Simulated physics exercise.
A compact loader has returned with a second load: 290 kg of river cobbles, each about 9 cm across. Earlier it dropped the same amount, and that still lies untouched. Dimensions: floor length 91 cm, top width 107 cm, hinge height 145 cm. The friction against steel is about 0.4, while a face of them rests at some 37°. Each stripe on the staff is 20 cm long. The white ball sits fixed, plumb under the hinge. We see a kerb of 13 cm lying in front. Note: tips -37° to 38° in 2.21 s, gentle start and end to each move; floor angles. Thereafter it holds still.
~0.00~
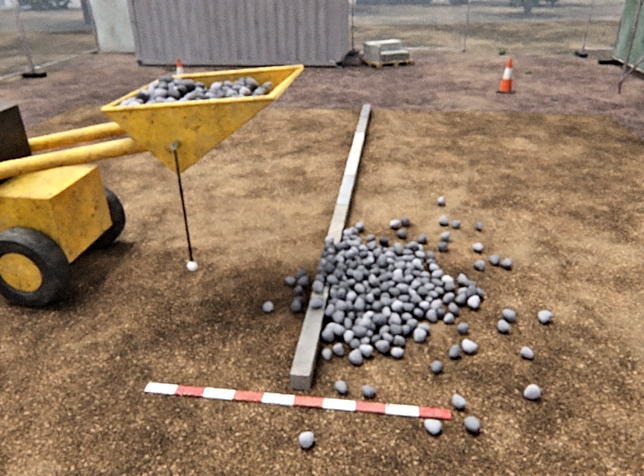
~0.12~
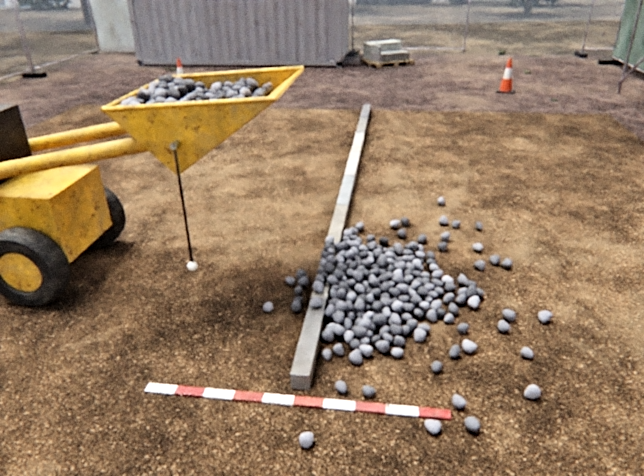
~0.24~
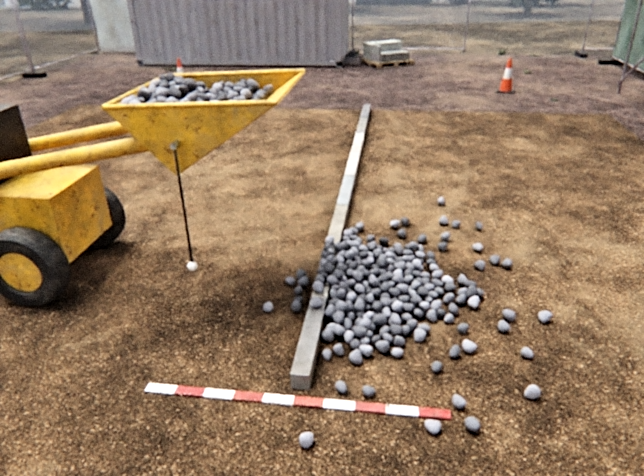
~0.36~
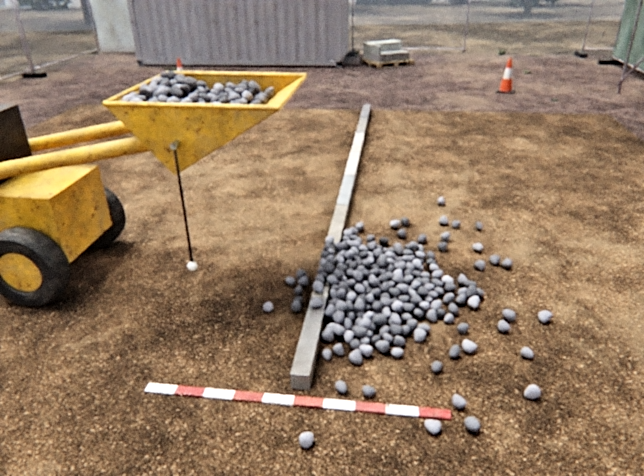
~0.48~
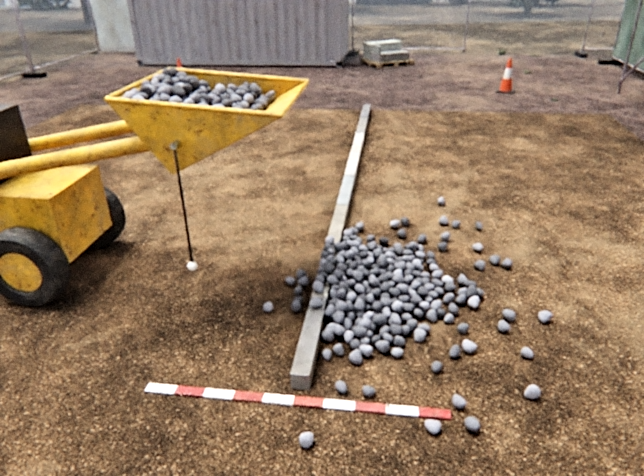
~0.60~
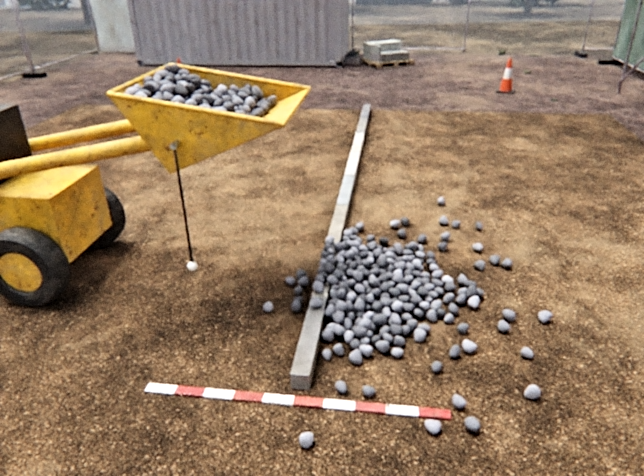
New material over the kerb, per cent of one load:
53 per cent.
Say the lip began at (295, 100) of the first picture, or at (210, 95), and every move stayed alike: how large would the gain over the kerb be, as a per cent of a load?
The first would add around 80 per cent, the second around 5 per cent.
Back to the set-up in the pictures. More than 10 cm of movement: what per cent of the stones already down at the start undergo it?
I'd say roughly 10 per cent of them.
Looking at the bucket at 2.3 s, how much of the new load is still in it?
Roughly 25 per cent of its load.
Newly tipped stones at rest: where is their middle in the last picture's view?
Around (334, 278).
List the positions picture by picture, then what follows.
In the first picture, the bucket is at -37°, its lip at (275, 98); the top of the load is at (170, 85). The earlier load is highest near (351, 270), 19 cm above ground level, 7 % on this side of the kerb, 93 % over the kerb.
The second picture shows lip at (275, 99), floor tilted -36°, highest stones at (171, 85); the stones move at 0.0 m/s on average.
The third picture shows lip at (277, 103), floor tilted -35°, highest stones at (171, 84); the stones move at 0.1 m/s on average.
In the fourth picture, the bucket is at -32°, its lip at (279, 108); the top of the load is at (168, 81); the stones move at 0.1 m/s on average.
The fifth picture shows lip at (282, 116), floor tilted -28°, highest stones at (167, 79); the stones move at 0.1 m/s on average.
The sixth picture shows lip at (285, 125), floor tilted -23°, highest stones at (169, 76); the stones move at 0.2 m/s on average.
After 1.7 s the floor is at 26°; in per cent of one load, 100 in the bucket, 7 on this side of the kerb, 93 over the kerb; the foremost stones are at (510, 299).
After 2.3 s the floor is at 38°; in per cent of one load, 24 in the bucket, 63 on this side of the kerb, 113 over the kerb; the foremost stones are at (510, 299).
After 2.7 s the floor is at 38°; in per cent of one load, 0 in the bucket, 62 on this side of the kerb, 138 over the kerb; the foremost stones are at (510, 299).
After 5.3 s the floor is at 38°; in per cent of one load, 0 in the bucket, 54 on this side of the kerb, 146 over the kerb; the foremost stones are at (513, 297). Net gain over the kerb, 53.
